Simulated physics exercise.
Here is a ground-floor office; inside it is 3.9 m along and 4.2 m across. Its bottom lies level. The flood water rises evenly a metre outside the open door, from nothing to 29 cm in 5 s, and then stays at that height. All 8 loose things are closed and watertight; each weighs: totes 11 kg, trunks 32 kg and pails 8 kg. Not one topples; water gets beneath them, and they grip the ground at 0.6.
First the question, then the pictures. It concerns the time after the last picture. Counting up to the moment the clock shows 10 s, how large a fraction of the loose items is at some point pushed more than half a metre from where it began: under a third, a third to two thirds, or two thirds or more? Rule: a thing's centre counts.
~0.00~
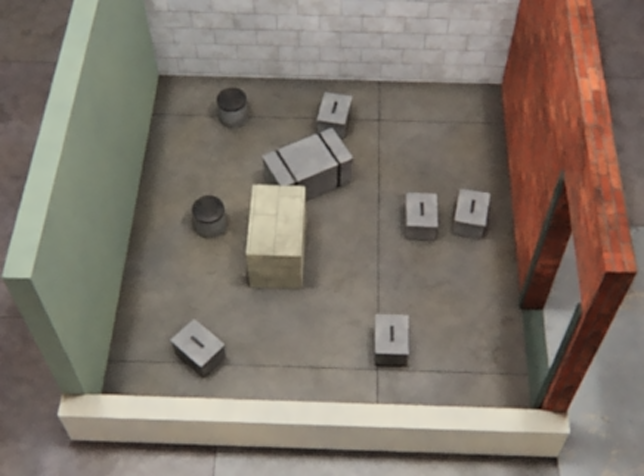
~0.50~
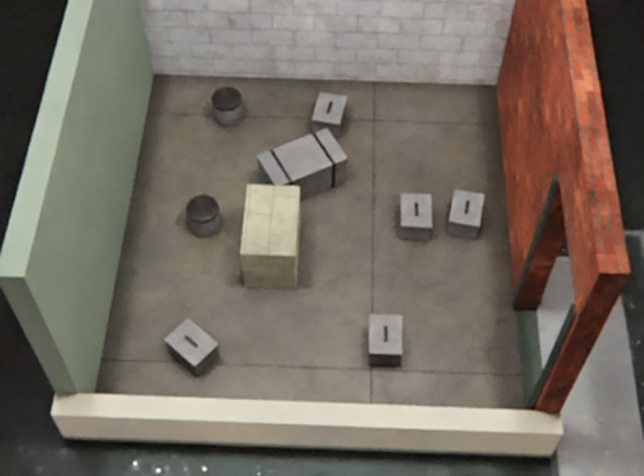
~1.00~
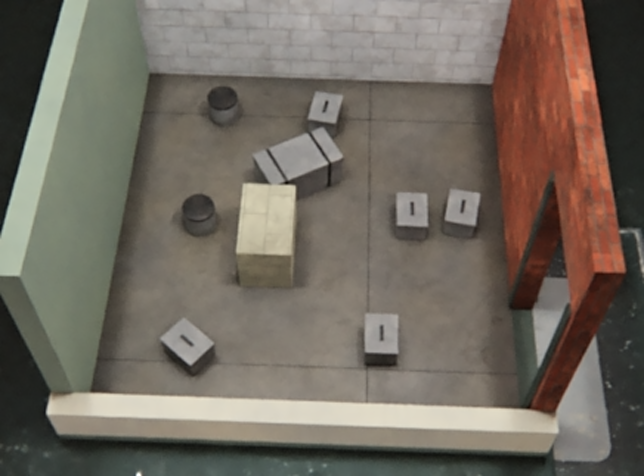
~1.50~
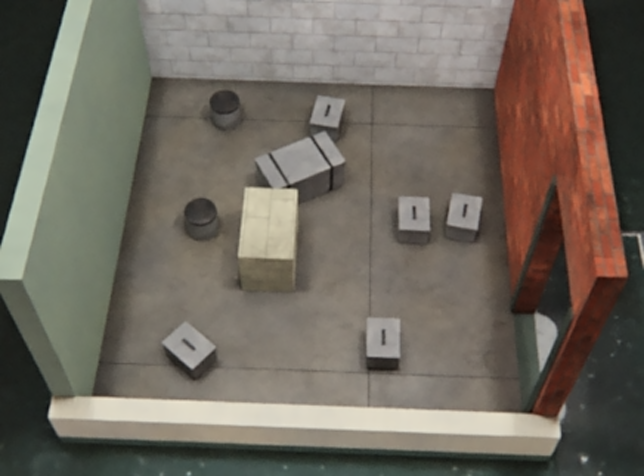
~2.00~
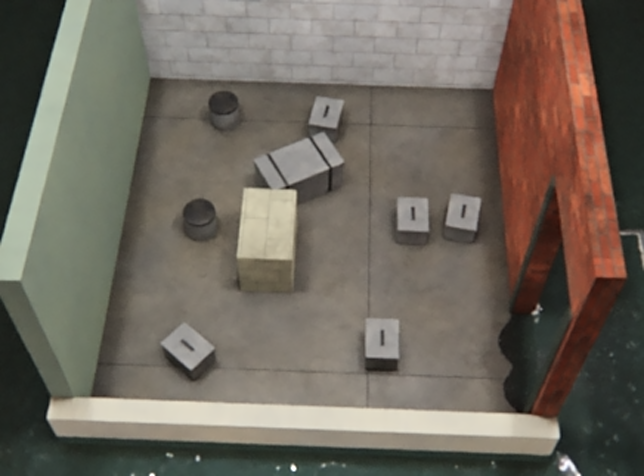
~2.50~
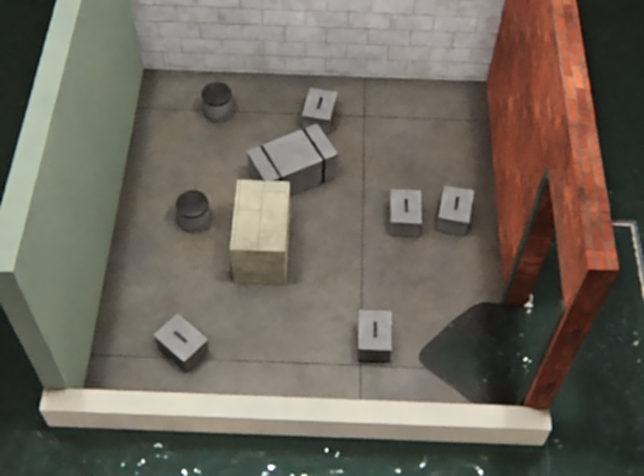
Going by this, the fraction will be in the middle third.
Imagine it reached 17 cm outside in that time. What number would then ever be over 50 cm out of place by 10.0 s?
In that case the number is 1.
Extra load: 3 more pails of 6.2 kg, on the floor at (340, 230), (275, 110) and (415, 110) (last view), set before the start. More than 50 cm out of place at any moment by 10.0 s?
Result by item, in order: Beyond the cutoff, inside the cutoff, inside the cutoff.
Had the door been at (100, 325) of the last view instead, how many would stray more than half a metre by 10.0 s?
You'd get 4 in that case.
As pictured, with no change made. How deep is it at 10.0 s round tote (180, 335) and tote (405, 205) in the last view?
Depths: Near 18 cm, then near 4 cm.
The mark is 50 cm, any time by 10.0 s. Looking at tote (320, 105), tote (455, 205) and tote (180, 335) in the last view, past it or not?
One by one in that order: Below; below; above.
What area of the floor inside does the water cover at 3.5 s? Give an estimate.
My estimate is roughly 2.5 m2.
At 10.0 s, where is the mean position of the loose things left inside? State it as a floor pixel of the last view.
Mean floor pixel: About (297, 145).
After 3.5 s 0 of 8 are over 50 cm from their spots; 0 afloat.
After 4.5 s 0 of 8 are over 50 cm from their spots; 0 afloat.
After 7.0 s 2 of 8 are over 50 cm from their spots; 2 afloat.
After 10.0 s 4 of 8 are over 50 cm from their spots, and 4 have been at some point; 4 afloat.
